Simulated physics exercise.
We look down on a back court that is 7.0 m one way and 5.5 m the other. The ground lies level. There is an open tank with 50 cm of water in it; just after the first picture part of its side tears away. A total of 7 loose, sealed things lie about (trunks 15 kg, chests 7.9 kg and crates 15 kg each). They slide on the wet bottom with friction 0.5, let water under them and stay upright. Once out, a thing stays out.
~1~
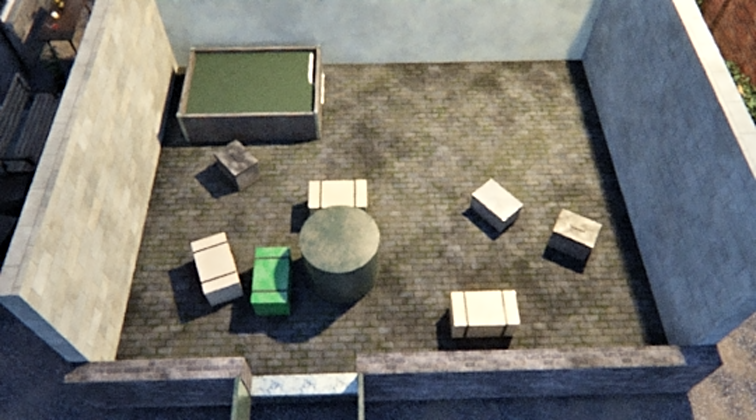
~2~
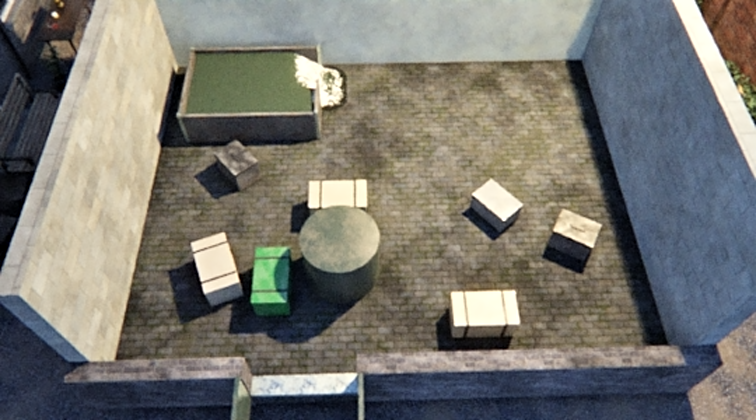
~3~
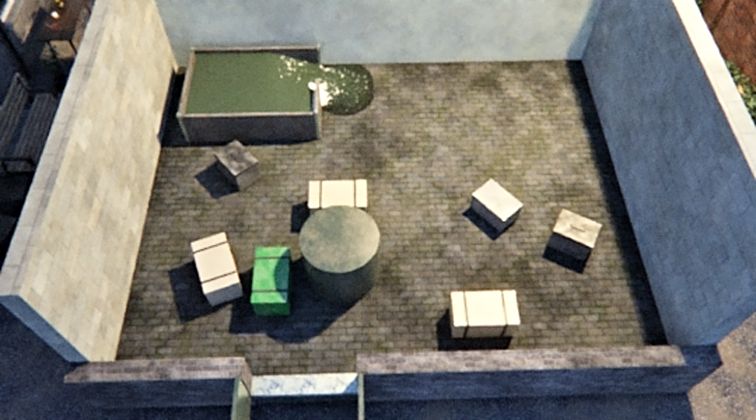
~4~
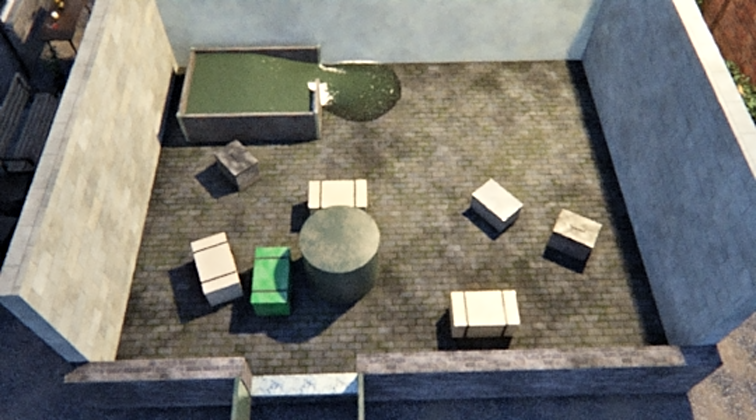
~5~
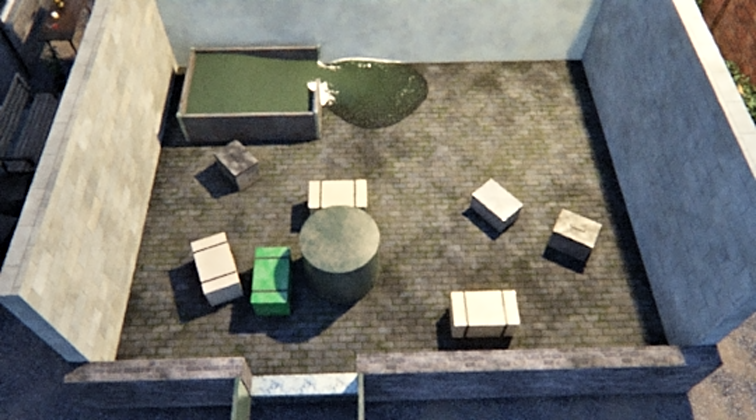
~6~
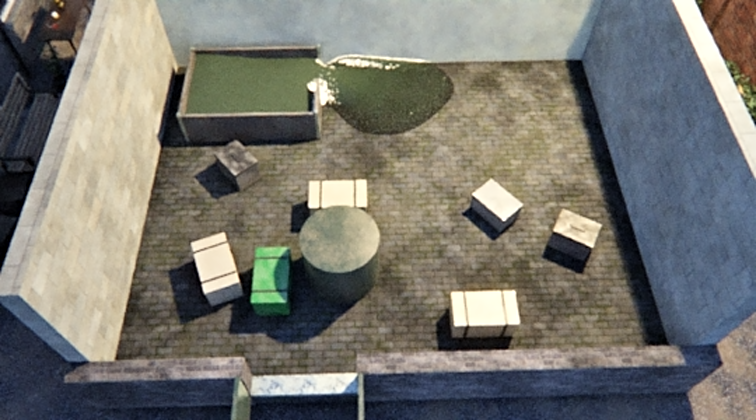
In a walled courtyard, green water pours from a tank and spreads rightward past motionless boxes.
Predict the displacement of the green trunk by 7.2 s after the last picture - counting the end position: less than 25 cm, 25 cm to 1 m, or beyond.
More or less stationary.
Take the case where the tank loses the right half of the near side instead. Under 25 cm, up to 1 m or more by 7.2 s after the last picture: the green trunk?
The green trunk is swept a long way.
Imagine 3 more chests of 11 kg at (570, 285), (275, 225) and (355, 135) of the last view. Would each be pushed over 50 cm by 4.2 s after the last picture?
Result, in listed order: Not exceeded / not exceeded / not exceeded.
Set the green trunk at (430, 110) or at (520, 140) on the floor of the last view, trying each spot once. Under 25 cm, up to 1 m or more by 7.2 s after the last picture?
Order of tries: It is flushed away; it is flushed away.
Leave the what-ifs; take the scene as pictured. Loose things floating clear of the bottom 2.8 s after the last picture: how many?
Count at that moment: 0.
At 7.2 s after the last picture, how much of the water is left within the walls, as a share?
Around 100 per cent of the water is still in there.
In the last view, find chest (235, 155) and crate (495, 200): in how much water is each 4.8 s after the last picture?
First roughly 0 cm, second roughly 3 cm.
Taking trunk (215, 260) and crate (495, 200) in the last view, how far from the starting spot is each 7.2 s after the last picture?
First 0 cm, then 0 cm.
Then, 0.9 s after the last picture the green trunk is near (271, 274), 0.0 m from its start, aground; 0 of 7 are out; 0 afloat.
Then, 2.8 s after the last picture the green trunk is near (271, 274), 0.0 m from its start, aground; 0 of 7 are out; 0 afloat.
Then, 4.8 s after the last picture the green trunk is near (271, 274), 0.0 m from its start, aground; 0 of 7 are out; 0 afloat.
Then, 7.2 s after the last picture the green trunk is near (271, 274), 0.0 m from its start, aground; 0 of 7 are out; 1 afloat.
